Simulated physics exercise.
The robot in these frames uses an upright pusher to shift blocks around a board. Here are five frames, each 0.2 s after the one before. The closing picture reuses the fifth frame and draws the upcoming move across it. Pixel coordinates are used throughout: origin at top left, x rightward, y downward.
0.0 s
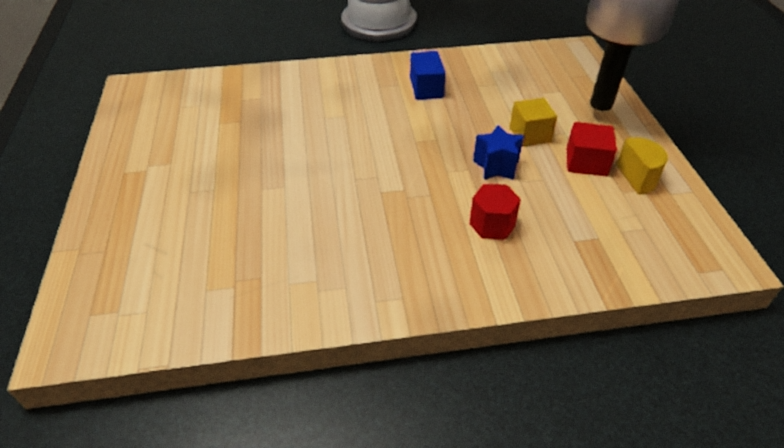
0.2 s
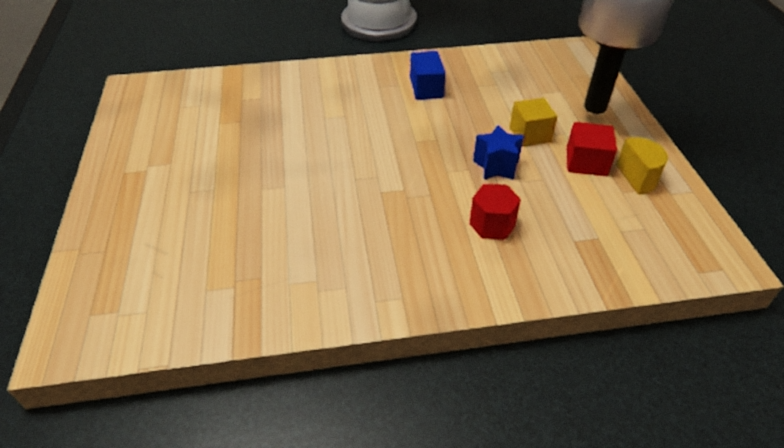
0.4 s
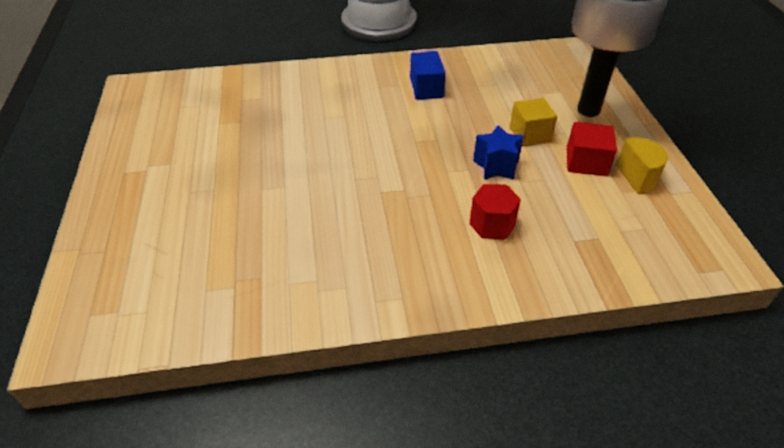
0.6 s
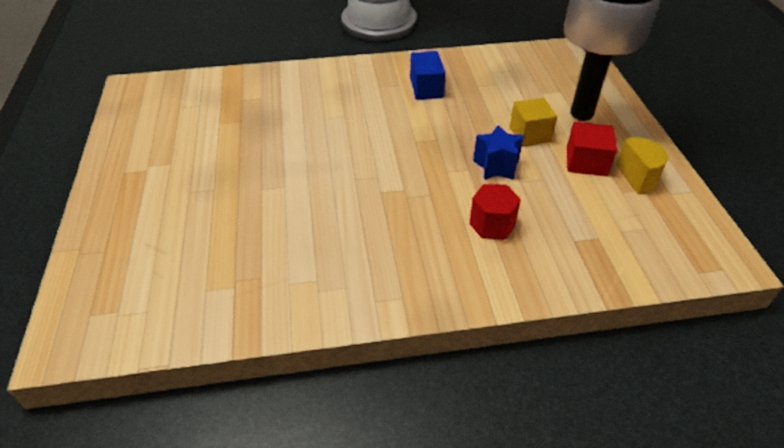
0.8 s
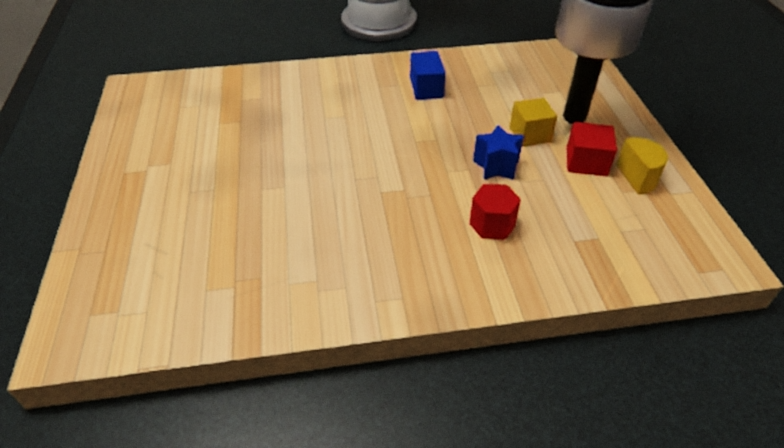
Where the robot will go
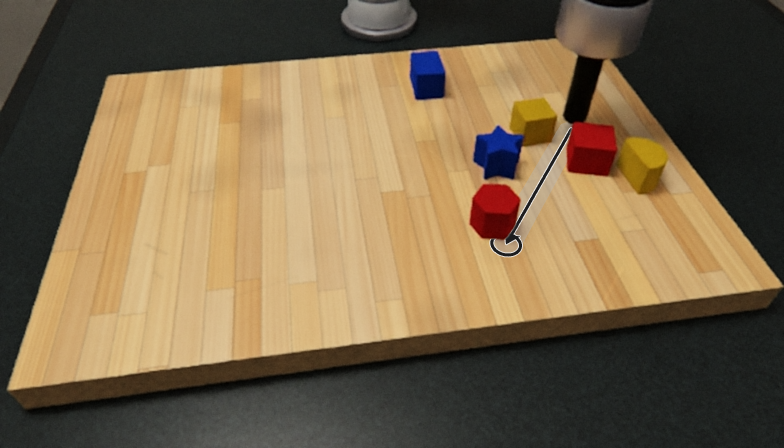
On a wooden board with red, blue and yellow blocks grouped toward the right, a robot's upright black pusher moves slightly left and toward the viewer, nearing the gap between a yellow block and a red one, while every block stays still.
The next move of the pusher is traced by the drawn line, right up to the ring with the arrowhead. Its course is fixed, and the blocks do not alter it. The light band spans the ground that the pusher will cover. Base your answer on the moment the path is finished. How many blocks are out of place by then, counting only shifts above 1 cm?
My answer is two.
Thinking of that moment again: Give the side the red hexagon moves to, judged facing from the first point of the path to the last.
So, looking from the first point of the path to the last, the red hexagon moves rightwards.
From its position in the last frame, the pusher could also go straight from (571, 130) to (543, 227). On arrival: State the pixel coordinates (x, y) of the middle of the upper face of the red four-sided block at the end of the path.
I'd say the red four-sided block ends with its top centre at (604, 153).
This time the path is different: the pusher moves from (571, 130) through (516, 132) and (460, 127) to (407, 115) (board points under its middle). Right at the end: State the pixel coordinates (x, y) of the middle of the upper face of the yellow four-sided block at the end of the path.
It will likely be found at (464, 119).
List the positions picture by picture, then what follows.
The first frame shows pusher tip at (601, 105); block tops, red hexagon at (497, 198); blue star-shaped block at (501, 140); yellow four-sided block at (536, 109); red four-sided block at (595, 135).
The second frame shows pusher at (595, 108); blocks unchanged.
The third frame shows pusher at (588, 112); blocks unchanged.
The fourth frame shows pusher at (581, 115); blocks unchanged.
The fifth frame shows pusher at (574, 119); red hexagon at (497, 198); blue star-shaped block at (501, 140); yellow four-sided block at (536, 109); red four-sided block at (595, 135).
Path on the board, from (571, 130) directly to (506, 244).
The first path, step by step. One third of the way, pusher at (555, 152); red four-sided block at (597, 146), turned 50° anticlockwise.
Two thirds of the way, pusher at (533, 190); red four-sided block at (597, 146), turned 55° anticlockwise.
At the end, pusher at (508, 233); red hexagon at (477, 207), turned 45° clockwise; blue star-shaped block in place; yellow four-sided block in place; red four-sided block at (597, 146), turned 55° anticlockwise.
